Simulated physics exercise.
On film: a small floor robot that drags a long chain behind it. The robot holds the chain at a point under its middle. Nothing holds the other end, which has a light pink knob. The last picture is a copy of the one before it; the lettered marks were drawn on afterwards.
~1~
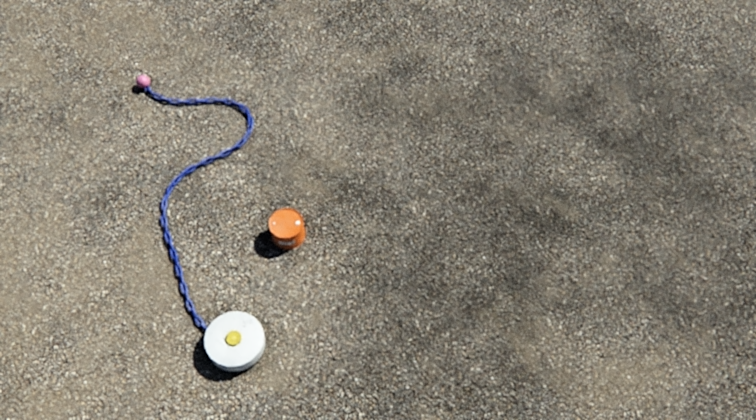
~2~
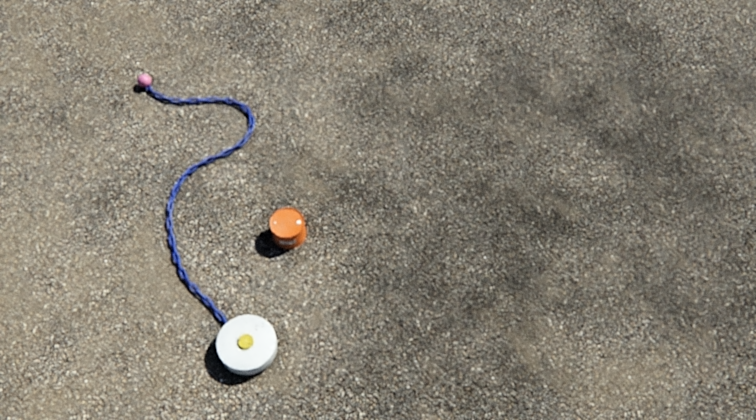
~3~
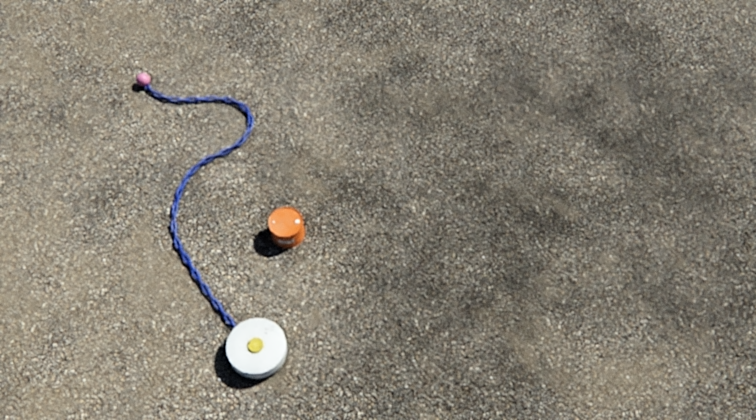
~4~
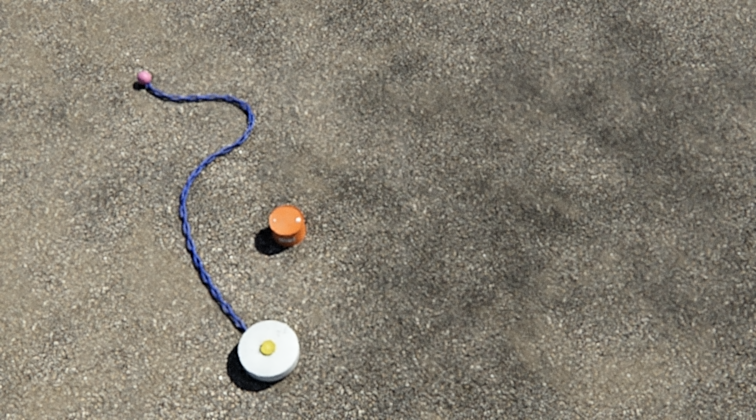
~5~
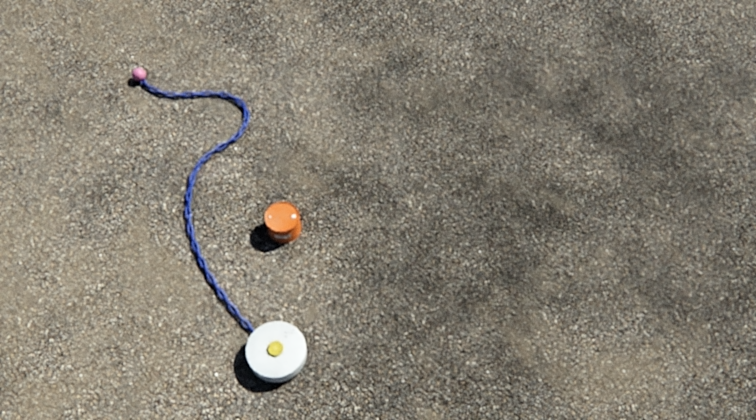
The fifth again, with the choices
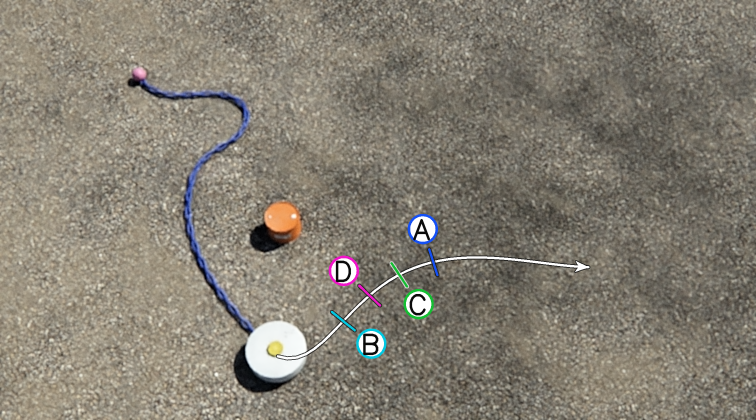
On speckled grey pavement, a round white device slides slightly right below an orange pot, trailing a wavy blue cord behind it.
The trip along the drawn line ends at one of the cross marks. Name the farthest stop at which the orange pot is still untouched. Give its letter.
C is the last safe stop.
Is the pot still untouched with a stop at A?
No.
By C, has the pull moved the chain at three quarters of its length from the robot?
No.
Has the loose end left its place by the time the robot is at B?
No.
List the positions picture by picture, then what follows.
The first frame shows orange pot (287, 229); robot (235, 342); free end (143, 82).
The second frame shows robot (247, 346); free end (144, 81).
The third frame shows robot (257, 349); free end (143, 80).
The fourth frame shows robot (270, 352); free end (144, 78).
The fifth frame shows robot (277, 352); free end (139, 75); orange pot (283, 223).
On the marked copy, A at (433, 262); B at (343, 321); C at (399, 275); D at (369, 295); the route from (278, 356) via (422, 265) to (588, 267).
Taking C. A third of the way, robot (326, 334), middle of the chain (207, 179), free end (139, 75).
Two thirds of the way, robot (364, 296), middle of the chain (208, 180), free end (139, 75).
When it is over, robot (399, 270), middle of the chain (214, 181), free end (139, 75); nothing has been touched.
As for the rest, A brings the chain against the pot; B is safe but short; D is safe but short.
